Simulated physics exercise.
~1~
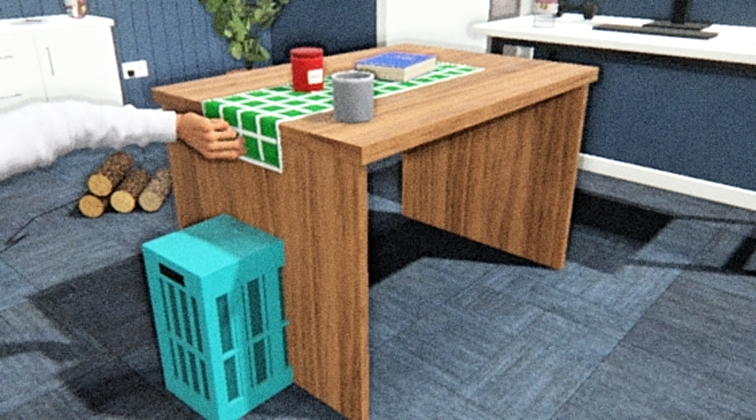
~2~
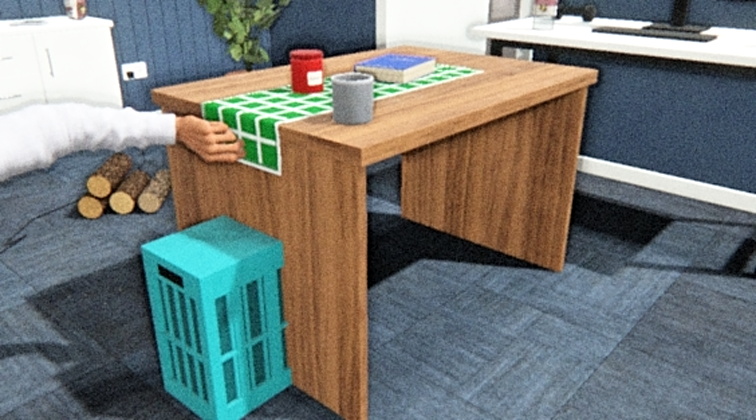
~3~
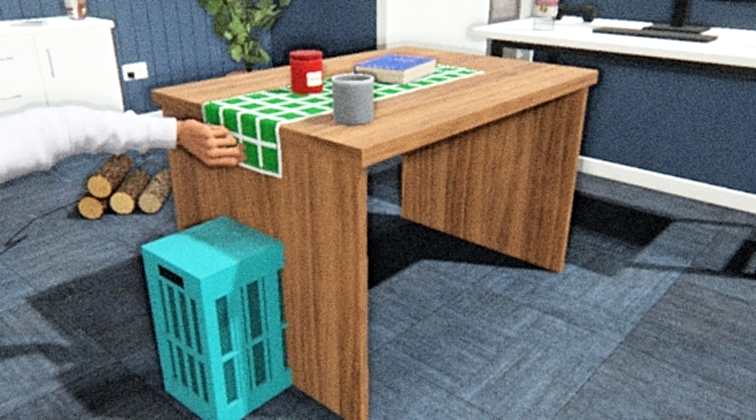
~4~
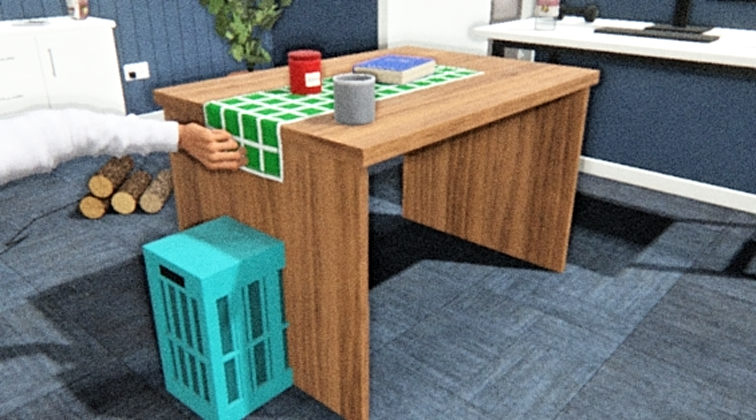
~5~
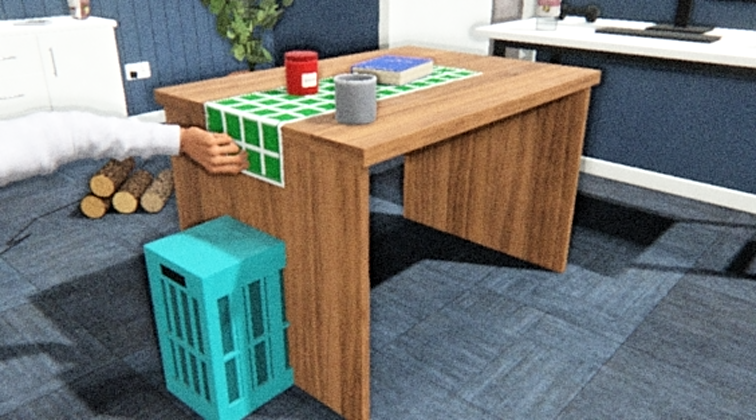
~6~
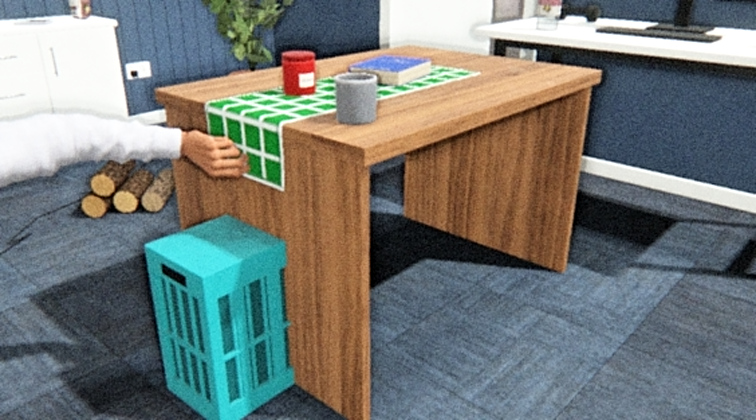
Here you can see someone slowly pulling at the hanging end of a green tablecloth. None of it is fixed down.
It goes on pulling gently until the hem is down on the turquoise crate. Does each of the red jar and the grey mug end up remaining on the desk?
The red jar - yes, the grey mug - yes.
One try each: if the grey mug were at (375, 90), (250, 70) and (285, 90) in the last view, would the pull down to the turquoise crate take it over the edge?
In the first case it remains in place, in the second it remains in place, and in the third it is lost over the side.
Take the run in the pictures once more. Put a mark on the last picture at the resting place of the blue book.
About (359, 77).
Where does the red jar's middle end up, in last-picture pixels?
That one winds up at (257, 82) in the last picture.
Then, 0.28 s past the final frame, hem going down; jar moved a little; mug still.
Then, 0.72 s past the final frame, hem on the crate; jar carried along near (265, 80); mug still.
Then, 1.06 s past the final frame, hem on the crate; jar carried along near (257, 82); mug still.
When it is over, hem on the crate; jar carried along near (257, 82); mug still. The red jar remains up there and the grey mug keeps clear of the edge.
